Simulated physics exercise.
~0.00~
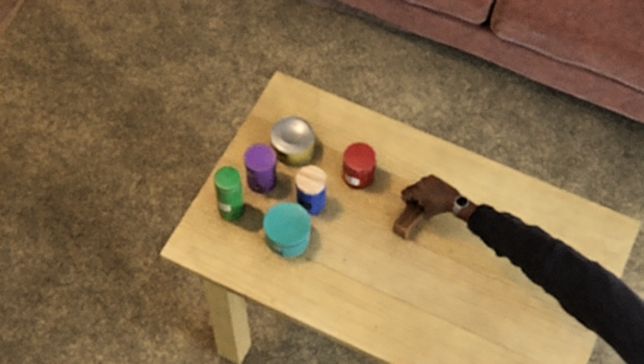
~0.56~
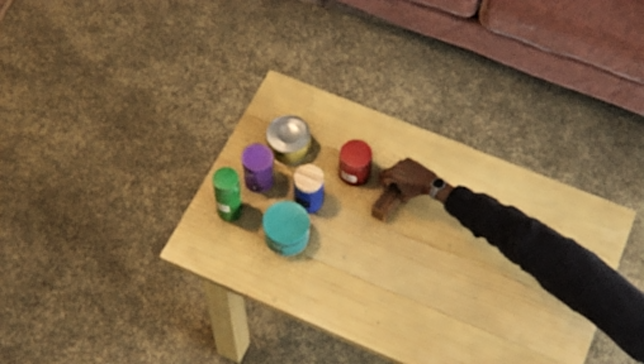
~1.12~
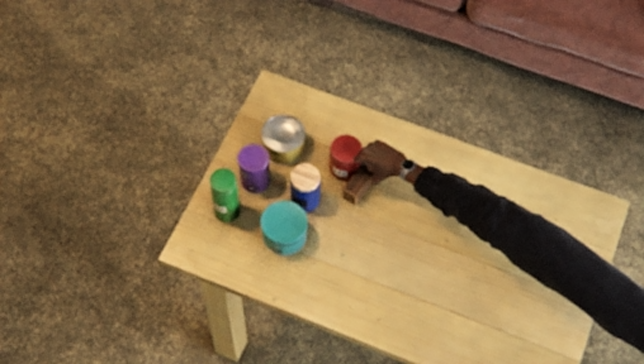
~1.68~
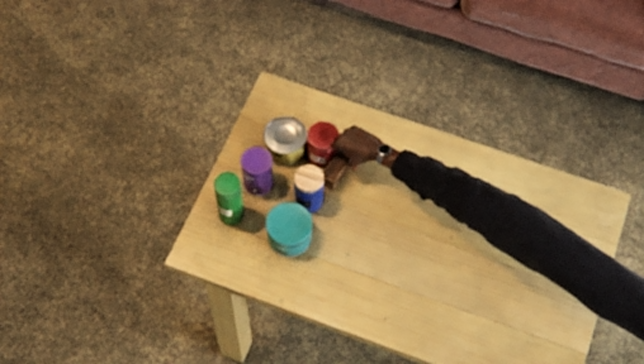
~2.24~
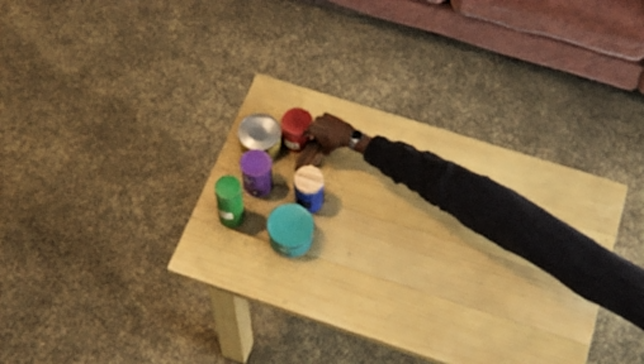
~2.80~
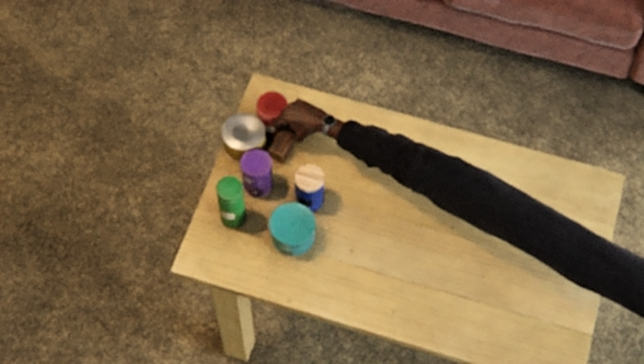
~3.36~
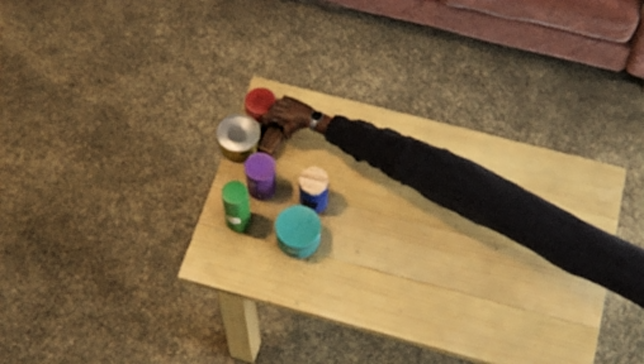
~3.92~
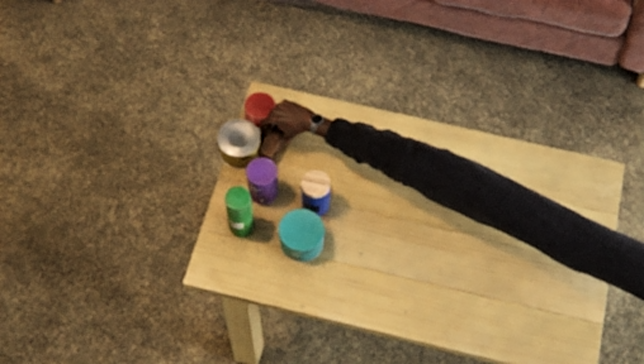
A dark hand at the end of a long black sleeve reaches in from the right over a pale wooden table, seen from above on a brown carpet with a reddish sofa behind. Six containers crowd the left end, with a red jar nearest the hand, a silvery-topped yellow tub, purple tin and green jar further left, and blue jar and turquoise tub in front. The hand moves left, meets the red jar and pushes it toward the far left corner. The yellow tub shifts left too. The hand stops, leaving both upright near the edge and the other four in place.
